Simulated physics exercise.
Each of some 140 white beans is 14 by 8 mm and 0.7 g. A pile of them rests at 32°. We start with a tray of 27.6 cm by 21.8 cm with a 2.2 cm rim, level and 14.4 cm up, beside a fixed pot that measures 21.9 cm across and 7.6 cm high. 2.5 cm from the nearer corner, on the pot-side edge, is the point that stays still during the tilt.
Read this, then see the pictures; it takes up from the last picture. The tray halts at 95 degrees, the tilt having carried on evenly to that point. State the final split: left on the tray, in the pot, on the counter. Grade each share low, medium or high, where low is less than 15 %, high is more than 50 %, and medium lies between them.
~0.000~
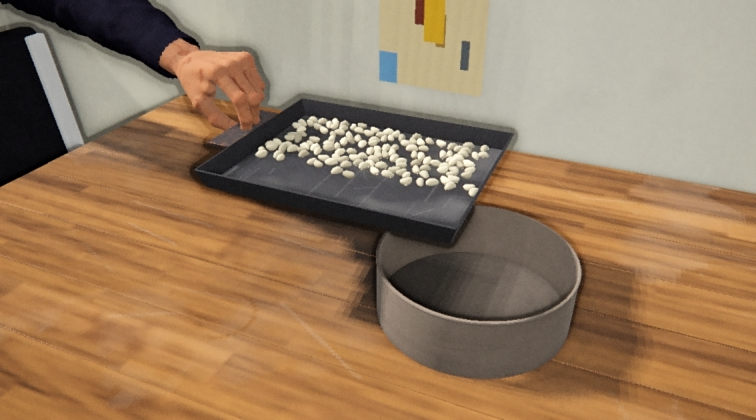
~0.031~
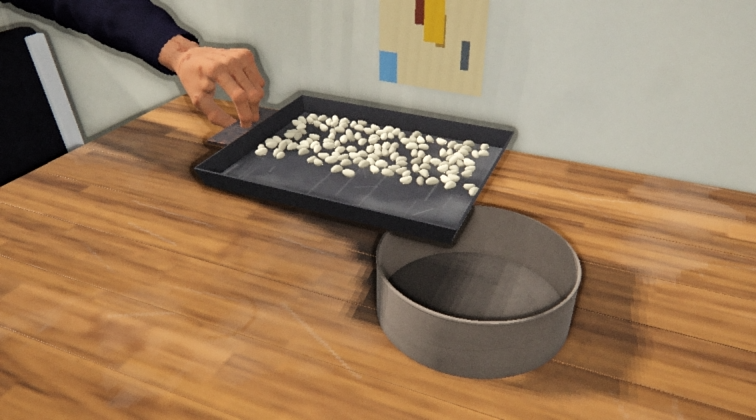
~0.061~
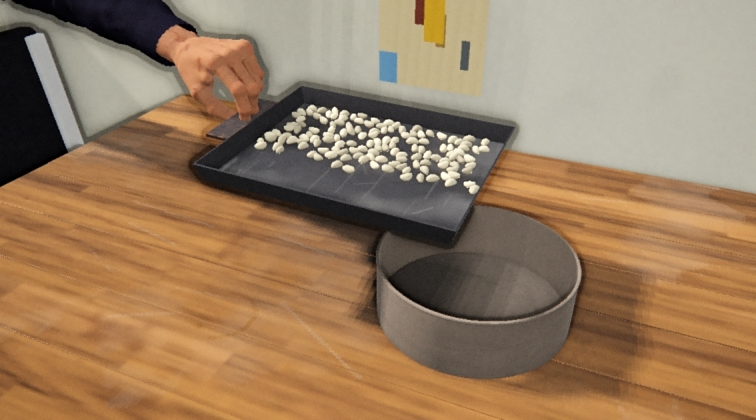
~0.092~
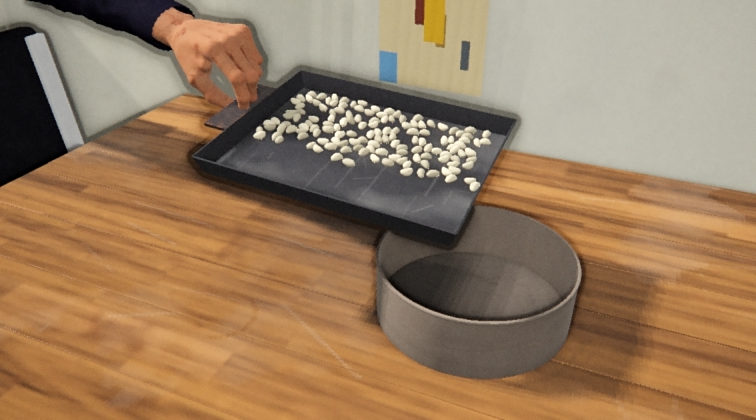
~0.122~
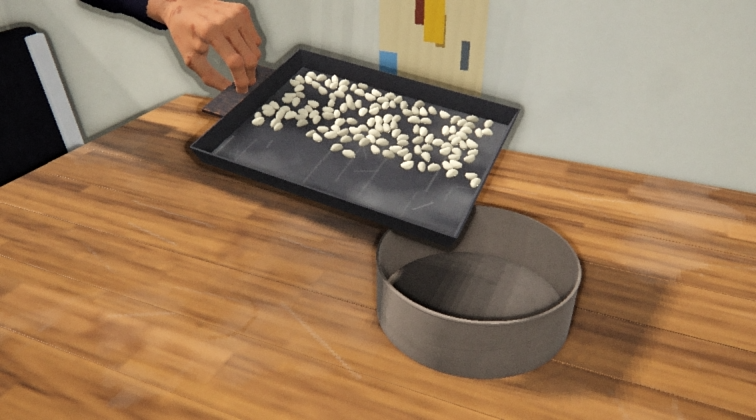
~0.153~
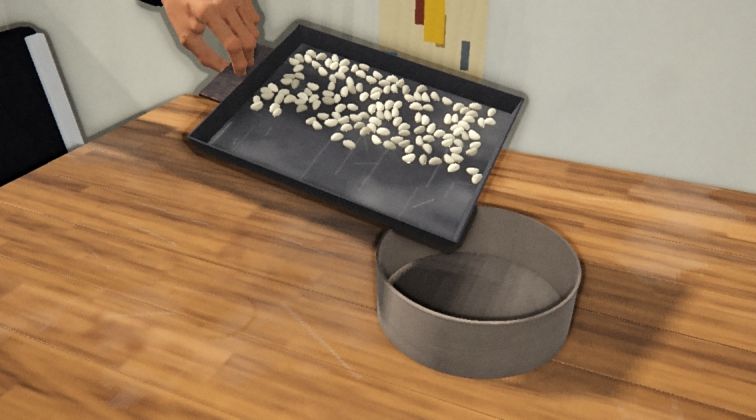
Shares - tray: Low, pot: Low, counter: High.
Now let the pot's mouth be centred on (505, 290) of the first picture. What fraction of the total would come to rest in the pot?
Roughly 50 per cent.
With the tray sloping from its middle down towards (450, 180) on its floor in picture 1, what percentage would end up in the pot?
Estimate: Near 60 per cent.
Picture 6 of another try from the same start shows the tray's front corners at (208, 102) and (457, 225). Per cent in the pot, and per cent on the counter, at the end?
In the pot: 65 per cent; on the counter: 35 per cent.
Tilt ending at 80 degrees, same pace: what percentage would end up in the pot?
Roughly 5 percent.
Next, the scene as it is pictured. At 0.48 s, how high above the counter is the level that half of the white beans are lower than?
Around 20 cm up.
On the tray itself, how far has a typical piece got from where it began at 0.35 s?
Displacement on the tray: About 3 cm.
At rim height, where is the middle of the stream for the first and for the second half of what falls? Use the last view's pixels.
Around (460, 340), then around (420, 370).
Then, at 0.35 s, tilt 59 degrees; the tray holds 100 %, the pot 0 %.
After 0.48 s, tilt 86 degrees; the tray holds 95 %, the pot 0 %.
Then, at 0.73 s, tilt 95 degrees; the tray holds 0 %, the pot 5 %.
By 2.2 s all is still; tray 0 %, pot 5 %, counter 95 %.
